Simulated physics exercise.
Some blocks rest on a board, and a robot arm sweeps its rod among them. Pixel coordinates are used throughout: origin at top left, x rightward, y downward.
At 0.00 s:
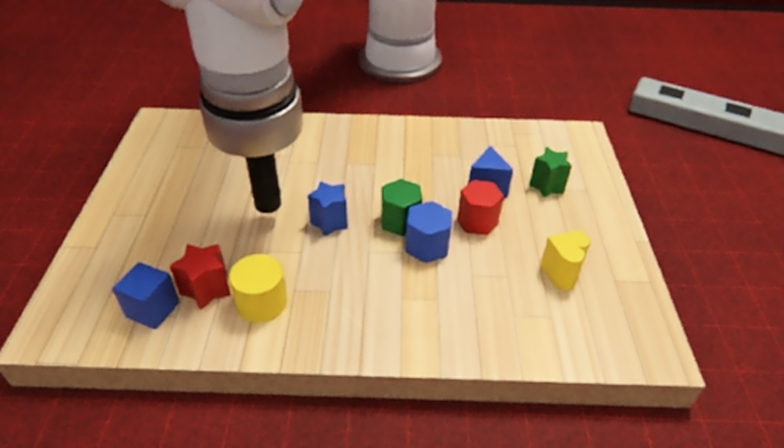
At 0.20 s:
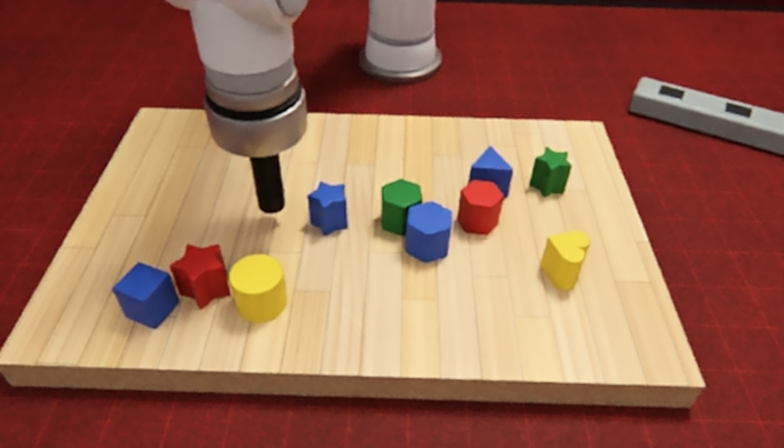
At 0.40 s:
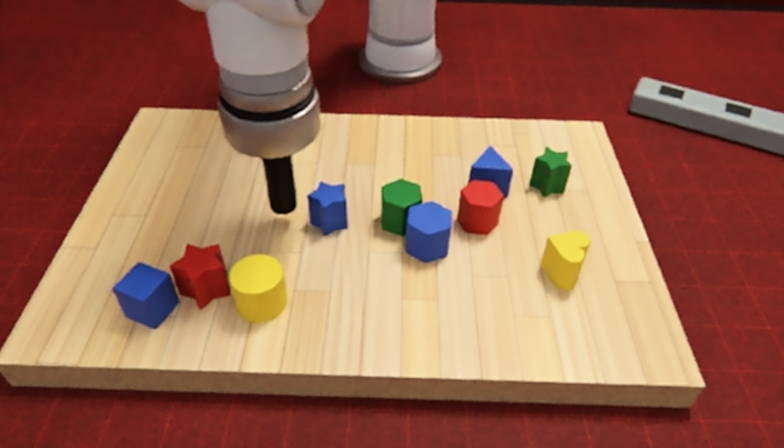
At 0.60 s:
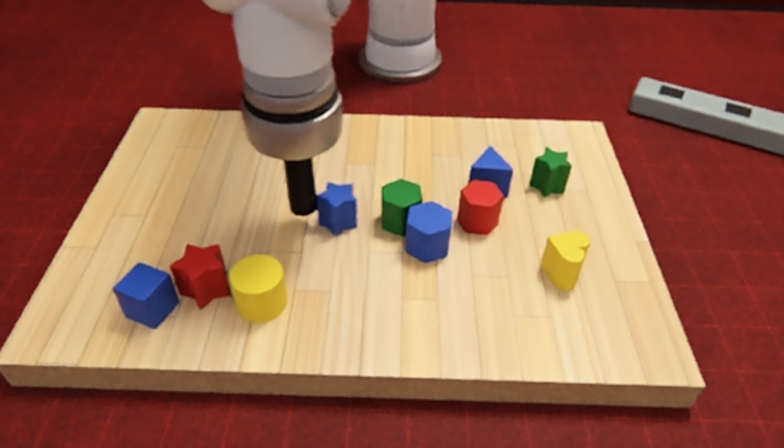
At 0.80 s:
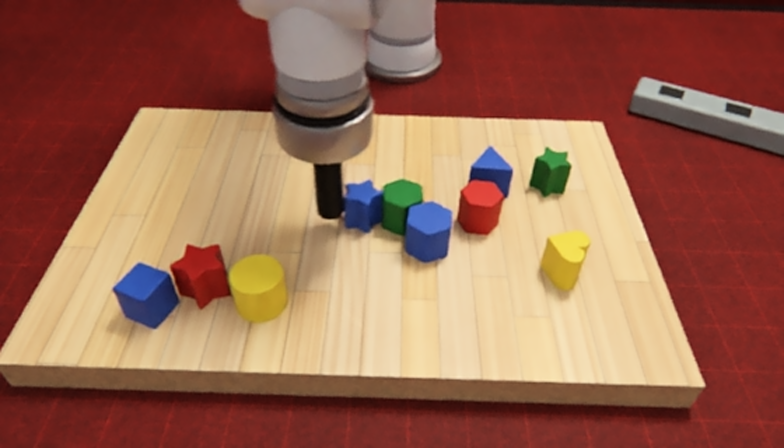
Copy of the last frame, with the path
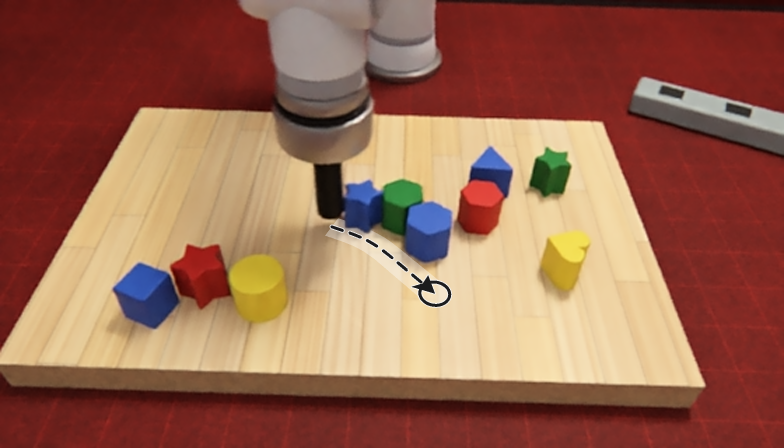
A robot arm holds a black rod over a pale wooden board on a red surface, seen from above at an angle. A blue cube, red star and yellow cylinder sit at left, a blue star near the middle, and green, blue, red and yellow blocks rightward. The rod moves right and pushes the blue star beside the green hexagonal block, while the camera stays still.
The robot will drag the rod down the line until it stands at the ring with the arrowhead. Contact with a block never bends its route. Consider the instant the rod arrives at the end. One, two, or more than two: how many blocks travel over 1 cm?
It will shift two blocks.
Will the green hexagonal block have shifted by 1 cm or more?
It seems so.
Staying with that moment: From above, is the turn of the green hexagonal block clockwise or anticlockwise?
I'd predict that, seen from above, the green hexagonal block rotates clockwise.
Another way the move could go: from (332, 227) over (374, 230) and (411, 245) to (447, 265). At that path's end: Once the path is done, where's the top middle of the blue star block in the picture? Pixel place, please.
It will end up at (393, 187).
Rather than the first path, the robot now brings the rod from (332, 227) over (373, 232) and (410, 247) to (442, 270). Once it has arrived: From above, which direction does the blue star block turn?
The blue star block rotates counterclockwise.
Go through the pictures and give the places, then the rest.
The first frame shows rod's lower end at (268, 206); blue star block at (328, 193); green hexagonal block at (402, 192); blue hexagonal block at (430, 216).
The second frame shows rod at (272, 206); blocks still.
The third frame shows rod at (284, 207); blocks still.
The fourth frame shows rod at (304, 208); blue star block at (337, 193).
The fifth frame shows rod at (331, 212); blue star block at (362, 191); green hexagonal block at (403, 192); blue hexagonal block at (430, 216).
Drawn move, from (332, 227) over (386, 253) to (435, 294).
On the path given first. One third of the way, rod at (370, 227); blue star block at (378, 194), turned 75° anticlockwise; green hexagonal block at (416, 186), turned 20° clockwise.
Two thirds of the way, rod at (403, 251); blue star block at (378, 194), turned 75° anticlockwise; green hexagonal block at (416, 186), turned 20° clockwise.
At the end, rod at (436, 279); blue star block at (378, 194), turned 75° anticlockwise; green hexagonal block at (416, 186), turned 20° clockwise; blue hexagonal block still.
